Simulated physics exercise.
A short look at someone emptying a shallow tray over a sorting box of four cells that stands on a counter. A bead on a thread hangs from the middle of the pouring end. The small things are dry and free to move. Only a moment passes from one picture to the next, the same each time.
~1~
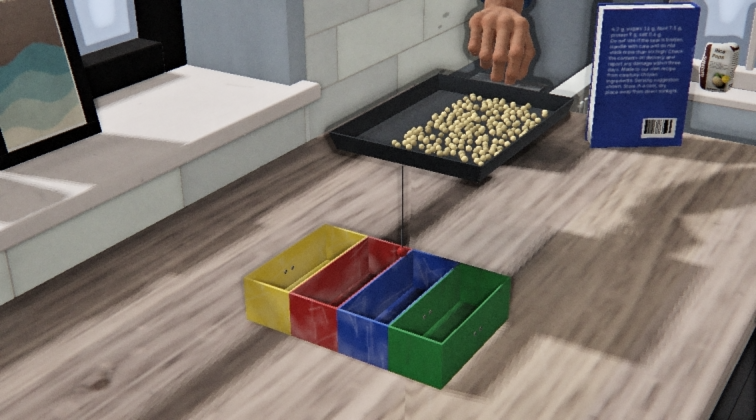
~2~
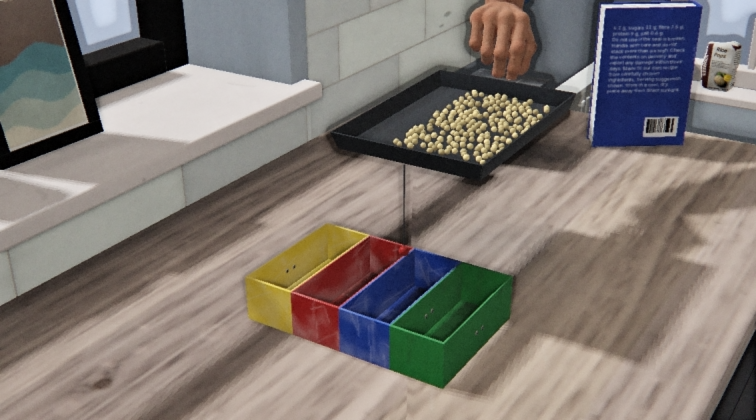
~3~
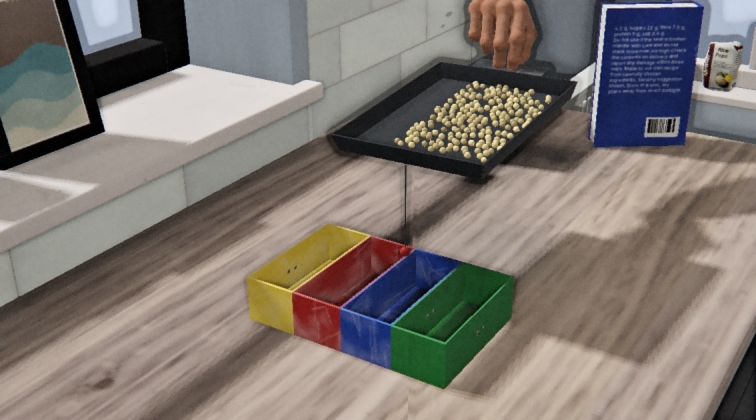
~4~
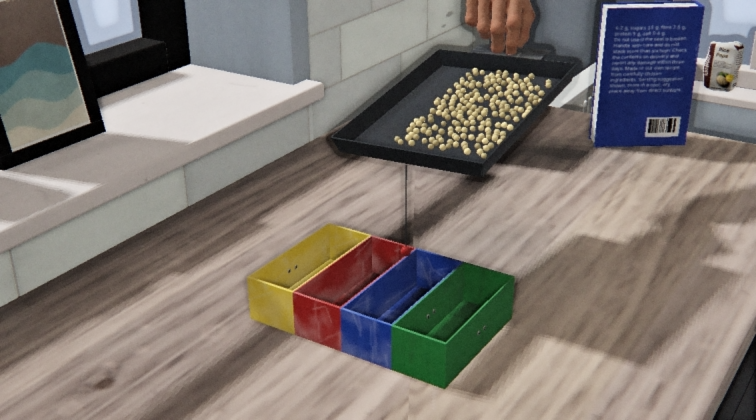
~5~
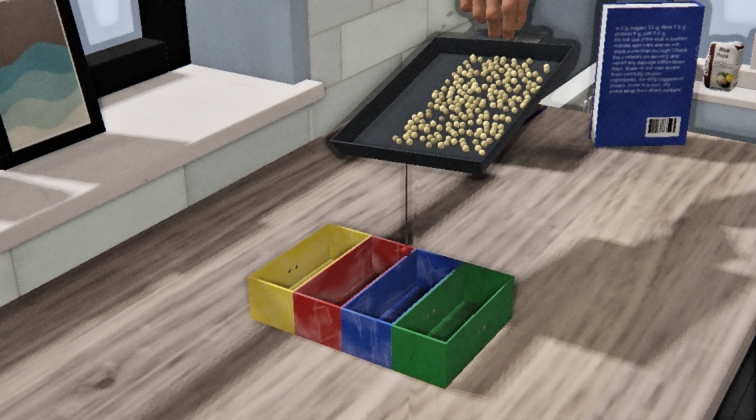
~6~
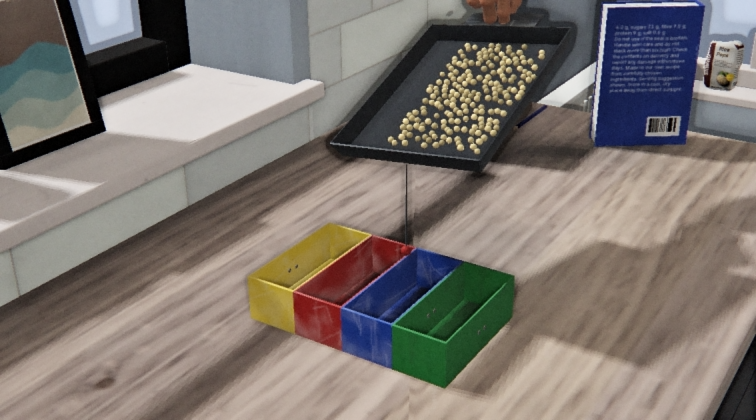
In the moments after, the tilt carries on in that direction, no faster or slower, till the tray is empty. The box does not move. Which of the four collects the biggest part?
Fullest: The yellow cell.
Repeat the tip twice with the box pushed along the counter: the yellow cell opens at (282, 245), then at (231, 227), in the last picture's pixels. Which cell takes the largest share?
First the red one, then the cell in blue.
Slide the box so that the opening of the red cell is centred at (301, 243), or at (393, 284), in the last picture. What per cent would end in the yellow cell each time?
In turn 0 and 50 in a hundred.
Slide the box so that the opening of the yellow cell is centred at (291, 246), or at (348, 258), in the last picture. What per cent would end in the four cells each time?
Roughly 100 per cent, and 80 per cent.
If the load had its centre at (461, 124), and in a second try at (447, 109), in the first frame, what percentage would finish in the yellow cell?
About 60 and 70 per cent.
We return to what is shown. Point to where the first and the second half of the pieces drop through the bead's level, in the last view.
Around (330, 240) and then (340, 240).
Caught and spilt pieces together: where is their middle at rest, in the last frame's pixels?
At about (322, 295).
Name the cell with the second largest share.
The runner-up: The red cell.
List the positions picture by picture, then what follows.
Corners of the pouring end at (336, 131) and (479, 164), level; middle of the load at (478, 127), soya beans; bead on its thread at (402, 252); yellow cell at (268, 302); red cell at (314, 318); blue cell at (363, 335); green cell at (415, 353), in the first frame.
Corners of the pouring end at (338, 131) and (480, 162), level; middle of the load at (480, 124), in the second frame.
Corners of the pouring end at (338, 133) and (481, 161), tipped barely, lowest at the left corner; middle of the load at (481, 118), in the third frame.
Corners of the pouring end at (338, 136) and (480, 159), tipped a little, lowest at the left corner; middle of the load at (481, 109), in the fourth frame.
Corners of the pouring end at (337, 138) and (479, 158), tipped clearly, lowest at the left corner; middle of the load at (479, 100), in the fifth frame.
Corners of the pouring end at (337, 141) and (477, 156), tipped clearly, lowest at the left corner; middle of the load at (474, 93), about two thirds on the move; yellow cell at (272, 301); red cell at (318, 317); blue cell at (367, 334); green cell at (419, 352), in the sixth frame.
Soon after the last picture, tray tipped steeply; most on the tray; a small part in the yellow cell; a stray few in the red cell; a small part falling or outside the box.
A little later, tray tipped past a quarter turn; a small part on the tray; about a third in the yellow cell; about a quarter in the red cell; about a quarter falling or outside the box.
Later still, tray tipped past a quarter turn; about two thirds in the yellow cell; about a third in the red cell; a stray few in the blue cell; a stray few falling or outside the box.
At rest, tray tipped past a quarter turn; about two thirds in the yellow cell; about a third in the red cell; a stray few in the blue cell; none in the green cell; a stray few outside the box.
